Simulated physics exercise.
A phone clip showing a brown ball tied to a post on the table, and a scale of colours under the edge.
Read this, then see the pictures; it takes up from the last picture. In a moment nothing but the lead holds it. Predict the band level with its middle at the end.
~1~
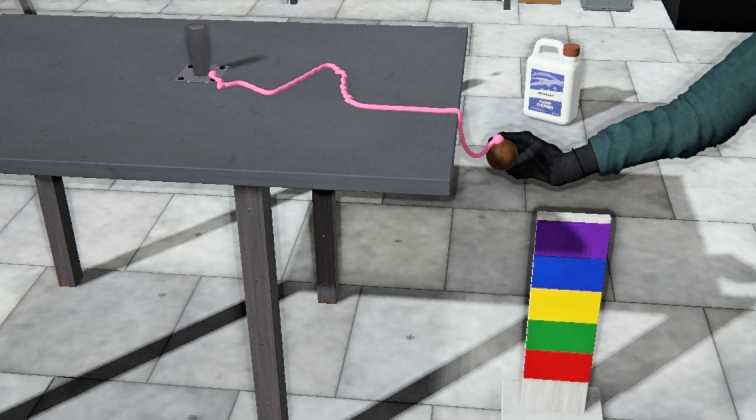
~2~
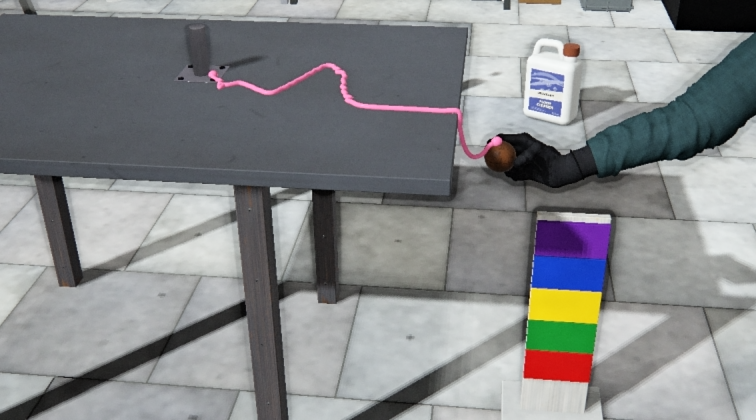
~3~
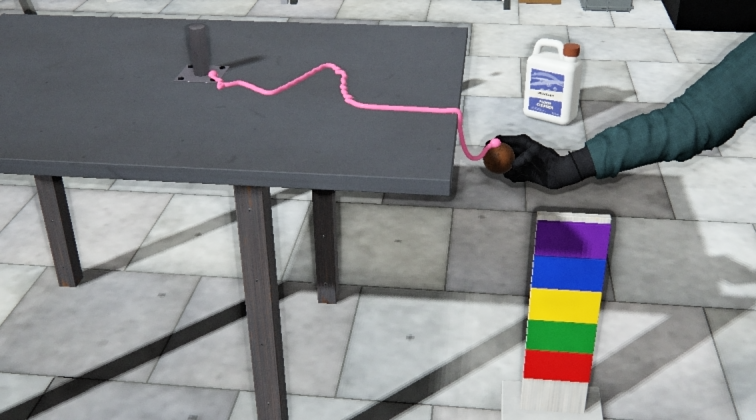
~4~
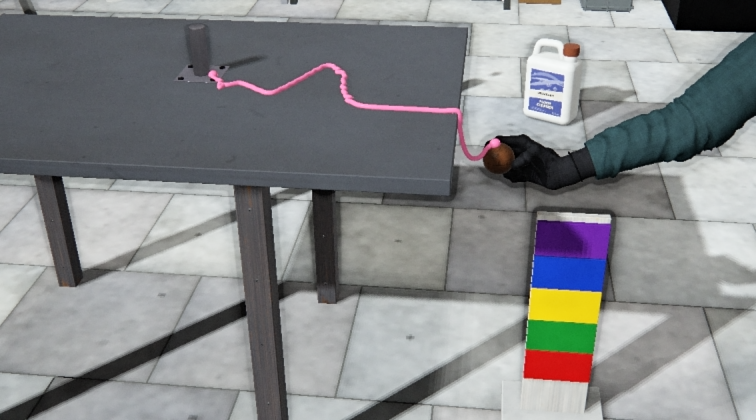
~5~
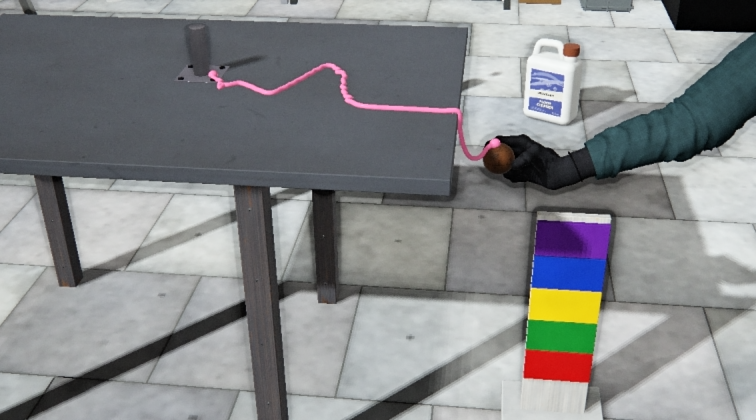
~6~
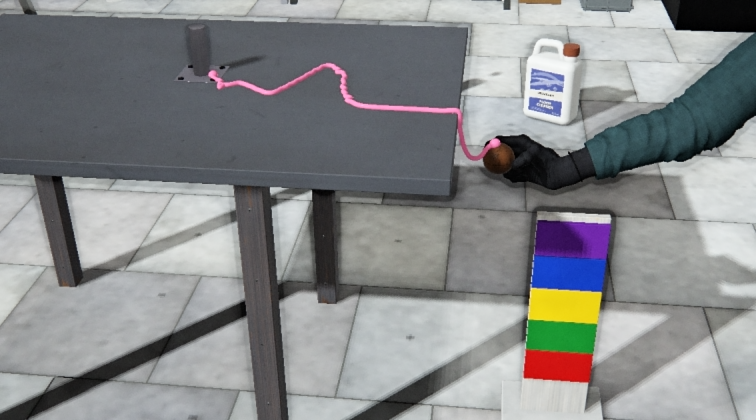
Prediction: Green.
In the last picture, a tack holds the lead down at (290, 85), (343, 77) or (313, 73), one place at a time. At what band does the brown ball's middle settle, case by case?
Note: Try 1 yellow; try 2 purple; try 3 blue.
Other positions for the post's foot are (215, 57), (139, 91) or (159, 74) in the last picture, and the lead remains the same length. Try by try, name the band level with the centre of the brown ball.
Try one - green; try two - yellow; try three - yellow.
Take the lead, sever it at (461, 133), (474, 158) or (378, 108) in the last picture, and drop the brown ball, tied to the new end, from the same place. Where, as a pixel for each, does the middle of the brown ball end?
The three cuts give roughly (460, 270), (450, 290) and (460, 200) respectively.
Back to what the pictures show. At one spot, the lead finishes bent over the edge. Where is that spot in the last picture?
The spot located at (344, 82) in the last picture.
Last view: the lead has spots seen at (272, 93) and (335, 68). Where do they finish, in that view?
Around (319, 83), then around (419, 92).
A little later, ball near (452, 299); level with yellow.
Next, ball near (457, 319); level with green.
When it is over, ball near (447, 316); level with green. Its centre hangs level with the green band.
